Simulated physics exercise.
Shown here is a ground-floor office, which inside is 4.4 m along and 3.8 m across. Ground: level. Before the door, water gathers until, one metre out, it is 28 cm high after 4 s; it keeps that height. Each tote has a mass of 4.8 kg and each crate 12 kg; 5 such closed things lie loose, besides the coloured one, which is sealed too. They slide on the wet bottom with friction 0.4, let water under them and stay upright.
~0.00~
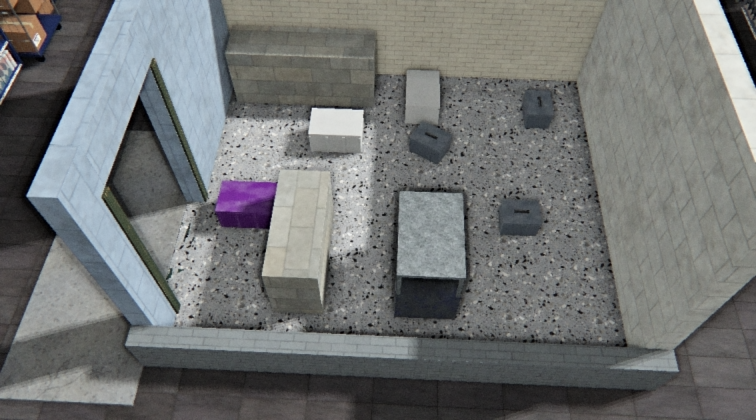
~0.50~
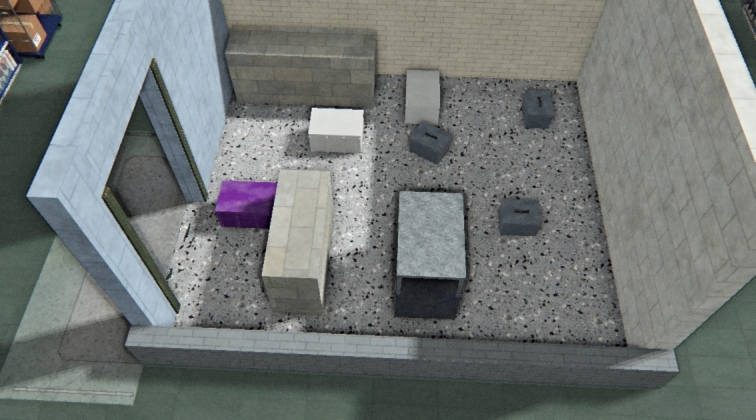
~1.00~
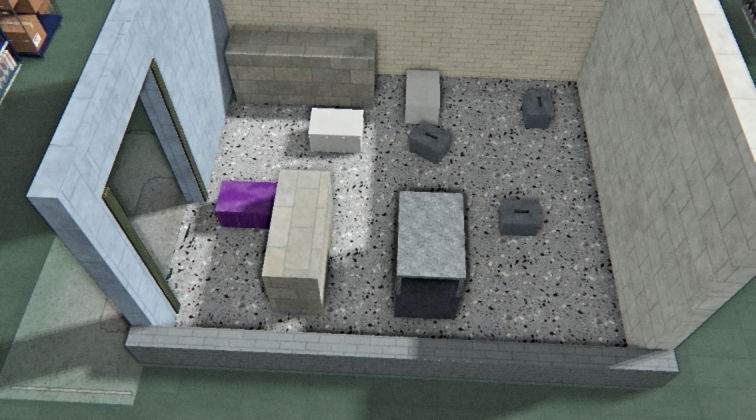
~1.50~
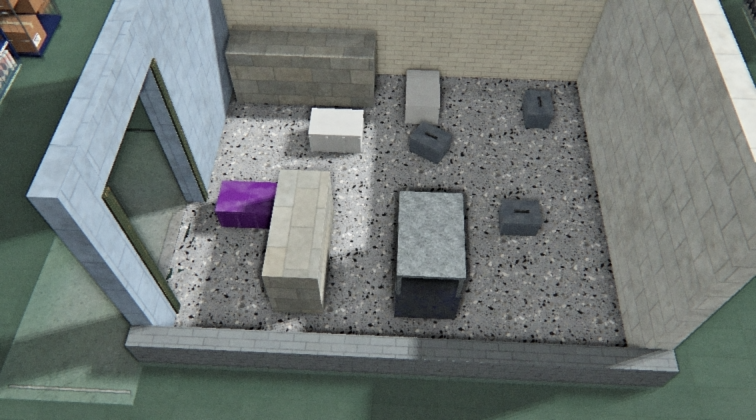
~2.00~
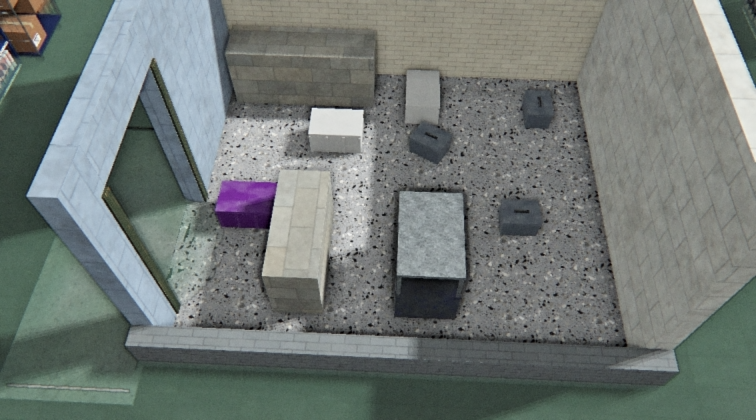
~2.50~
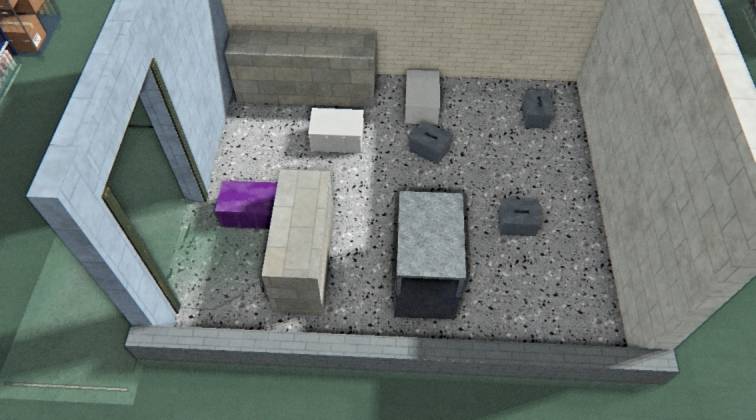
Greenish water spread over the ground outside a small roofless office, then crept in through the doorway at the left toward the purple crate, while the crate and the blocks around it stayed put.
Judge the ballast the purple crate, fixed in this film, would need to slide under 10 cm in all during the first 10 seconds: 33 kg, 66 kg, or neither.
No listed ballast does the job.
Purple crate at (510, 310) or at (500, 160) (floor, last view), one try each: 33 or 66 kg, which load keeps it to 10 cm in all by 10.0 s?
Log: Try 1 the lighter pick works; try 2 the lighter pick works.
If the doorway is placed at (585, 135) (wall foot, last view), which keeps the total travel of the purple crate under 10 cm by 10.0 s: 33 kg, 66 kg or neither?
Outcome - the heavier pick is required.
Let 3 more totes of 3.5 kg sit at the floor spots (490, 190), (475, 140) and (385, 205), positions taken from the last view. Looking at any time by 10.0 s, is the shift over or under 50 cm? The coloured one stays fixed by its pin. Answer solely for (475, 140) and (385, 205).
The first is further, the second further.
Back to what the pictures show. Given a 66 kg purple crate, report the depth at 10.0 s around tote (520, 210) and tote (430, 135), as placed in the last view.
Around 6 cm and 18 cm.
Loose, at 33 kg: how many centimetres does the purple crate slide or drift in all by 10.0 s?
Total path: Approx. 200 cm.
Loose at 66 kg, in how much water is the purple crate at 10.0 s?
Something like 12 centimetres.
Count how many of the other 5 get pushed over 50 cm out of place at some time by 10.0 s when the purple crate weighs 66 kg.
The count comes to 5.
After 3.5 s the purple crate would be 2 cm from its start with 33 kg and 0 cm from its start with 66 kg; 10 cm of water round it then.
After 4.5 s the purple crate would be 66 cm from its start with 33 kg and 4 cm from its start with 66 kg; 14 cm of water round it then.
After 7.0 s the purple crate would be 147 cm from its start with 33 kg and 94 cm from its start with 66 kg; 11 cm of water round it then.
After 10.0 s the purple crate would be 119 cm from its start with 33 kg and 103 cm from its start with 66 kg; 12 cm of water round it then.
